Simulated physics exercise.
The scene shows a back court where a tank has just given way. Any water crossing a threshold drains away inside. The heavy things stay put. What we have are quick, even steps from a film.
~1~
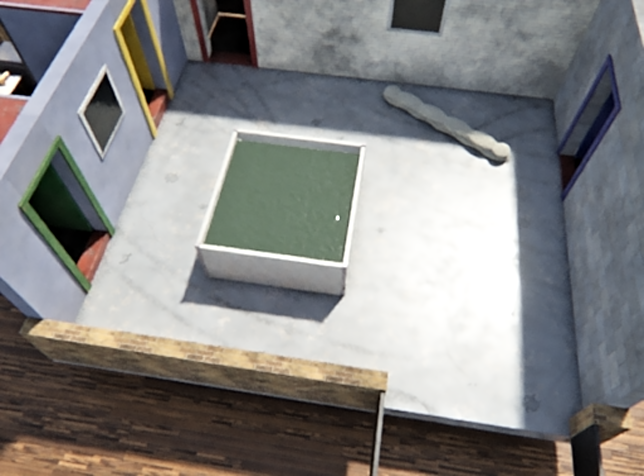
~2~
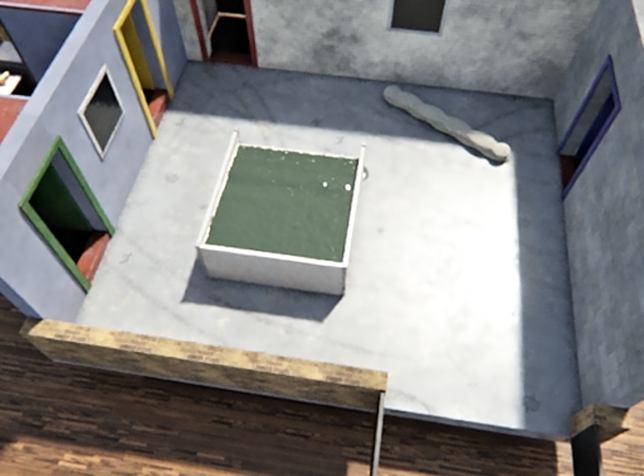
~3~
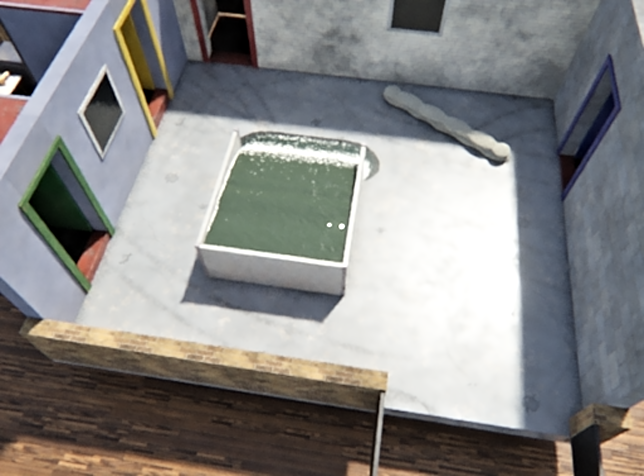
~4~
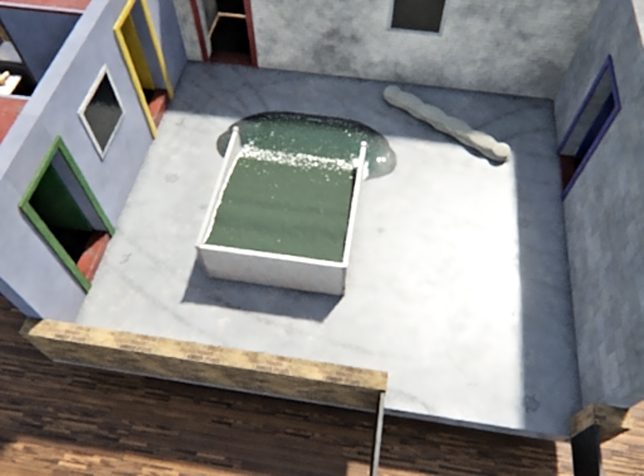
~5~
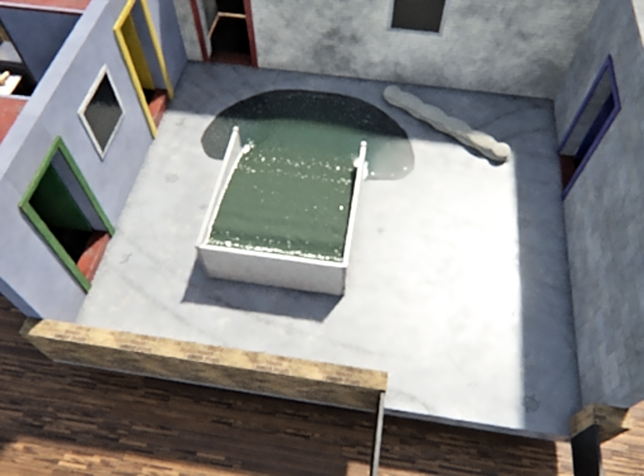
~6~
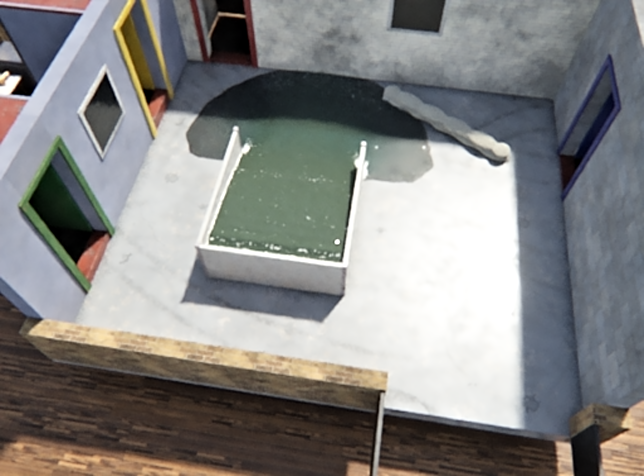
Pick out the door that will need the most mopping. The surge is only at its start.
I would pick the red door.
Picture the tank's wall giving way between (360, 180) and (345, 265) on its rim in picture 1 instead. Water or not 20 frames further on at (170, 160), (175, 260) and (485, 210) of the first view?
The first spot is left untouched, the second is left untouched, the third is soaked through.
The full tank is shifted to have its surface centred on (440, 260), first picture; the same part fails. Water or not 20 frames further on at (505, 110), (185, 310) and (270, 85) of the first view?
In order: Reached, unreached, reached.
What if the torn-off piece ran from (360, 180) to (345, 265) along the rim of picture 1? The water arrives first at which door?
The one in blue.
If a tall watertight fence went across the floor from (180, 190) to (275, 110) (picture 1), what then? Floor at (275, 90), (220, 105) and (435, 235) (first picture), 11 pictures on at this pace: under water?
The first spot is soaked, the second soaked, the third unreached.
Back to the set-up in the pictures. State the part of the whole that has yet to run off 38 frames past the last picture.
I'd say roughly 90 percent.
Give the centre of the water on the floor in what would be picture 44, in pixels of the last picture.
Near pixel (316, 186).
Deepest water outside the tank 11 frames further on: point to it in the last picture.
It should be close to (188, 60).
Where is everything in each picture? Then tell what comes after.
The first picture shows still water in the tank at (286, 195).
In the second picture, the front is at (364, 177), out from the gap on the tank's far side.
In the third picture, water pours out on the tank's far side and has run to a hidden place.
In the fourth picture, the front is at (234, 128), out from the gap on the tank's far side.
In the fifth picture, water pours out on the tank's far side and has run to (380, 114).
In the sixth picture, water pours out on the tank's far side and has run to (358, 78).
A moment on, water covers 30 % of the floor; yellow door wet at the sill, nothing in, blue door not reached, green door not reached, red door a trickle in.
Next, water covers 35 % of the floor; yellow door wet at the sill, nothing in, blue door not reached, green door not reached, red door some in.
Then, water covers 60 % of the floor; yellow door wet at the sill, nothing in, blue door a trickle in, green door not reached, red door a lot in.
Later, water covers 90 % of the floor; yellow door wet at the sill, nothing in, blue door some in, green door wet at the sill, nothing in, red door a lot in.
In the end, water covers 95 % of the floor; yellow door wet at the sill, nothing in, blue door some in, green door wet at the sill, nothing in, red door a lot in; the red door has let in the most.
